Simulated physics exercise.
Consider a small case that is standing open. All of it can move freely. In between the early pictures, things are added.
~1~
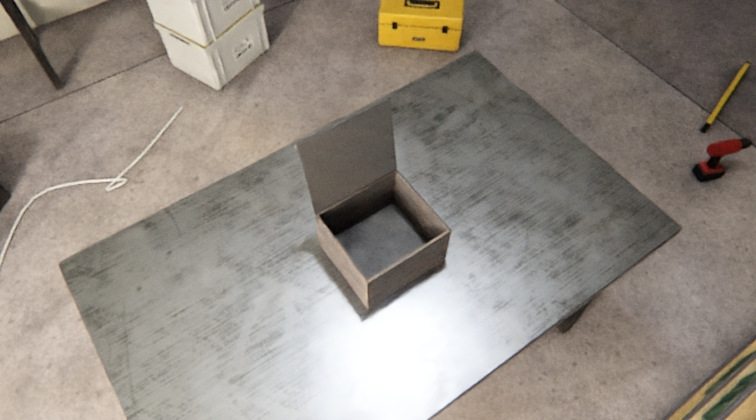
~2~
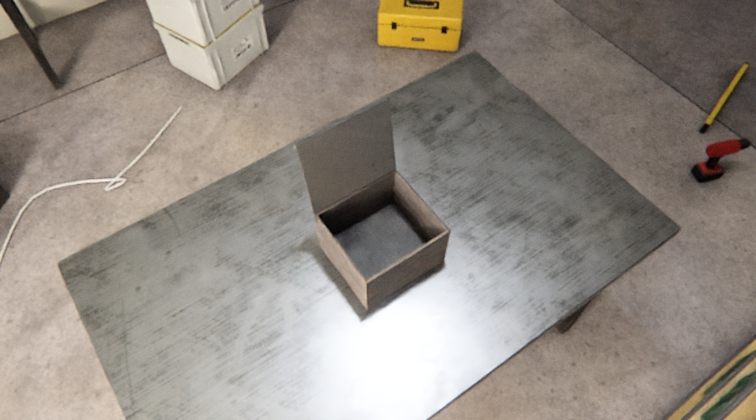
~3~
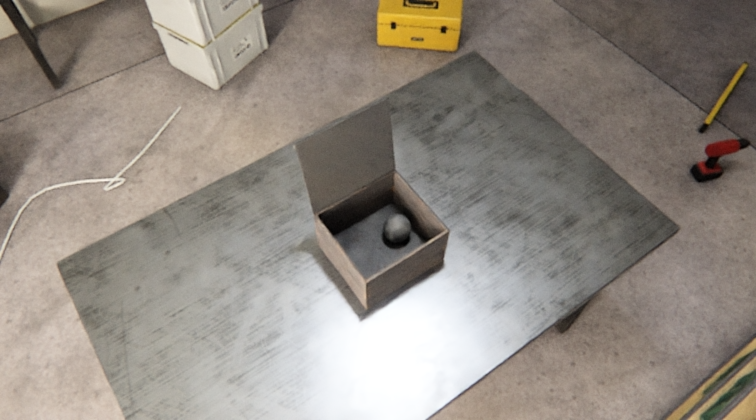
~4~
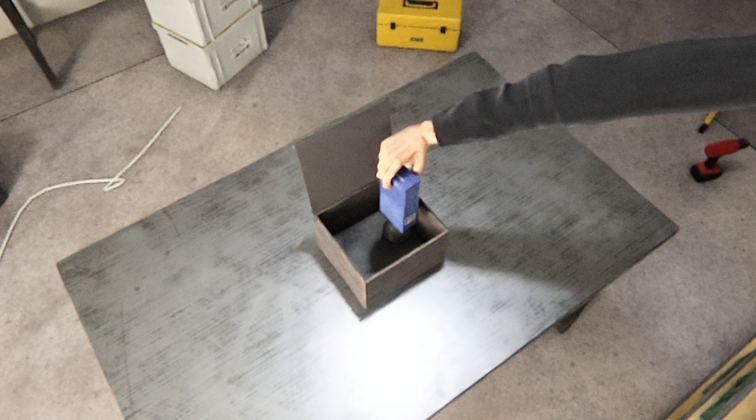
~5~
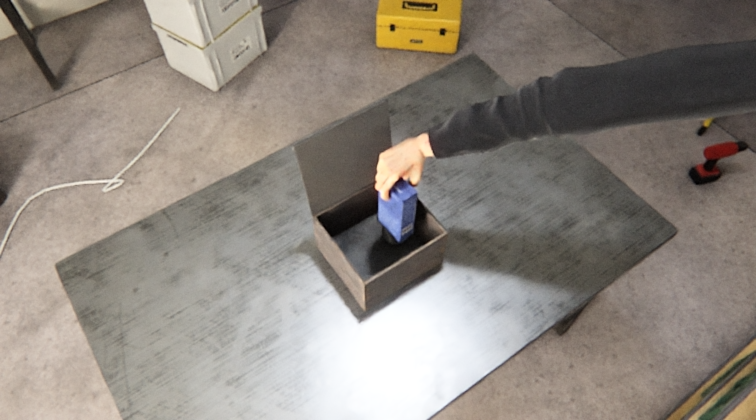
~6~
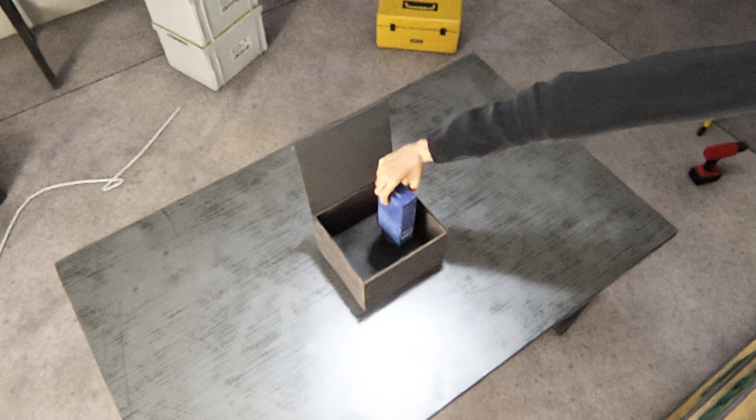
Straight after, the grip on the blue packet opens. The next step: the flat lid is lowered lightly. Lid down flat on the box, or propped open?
The lid is in place.
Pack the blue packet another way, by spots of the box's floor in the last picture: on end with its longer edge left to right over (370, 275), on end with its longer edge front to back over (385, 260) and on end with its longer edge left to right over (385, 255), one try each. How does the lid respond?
First try: The lid remains open; second try: It remains open; third try: It comes all the way down.
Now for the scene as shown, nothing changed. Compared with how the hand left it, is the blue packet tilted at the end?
As it turns out, it changes its angle.
Then, 0.50 s on from there, blue packet turned 62° from how it was put near (377, 247); grey ball shifted about its own width.
Then, 1.40 s on from there, lid 73° above the rim; blue packet on its side near (385, 253); grey ball shifted about its own width.
Then, 1.90 s on from there, lid 24° above the rim; blue packet on its side near (385, 253); grey ball shifted about its own width.
In the end, lid shut; toppled in the box, blue packet; moved from the start, grey ball. At the end, from the last picture's camera, blue packet near (385, 253).
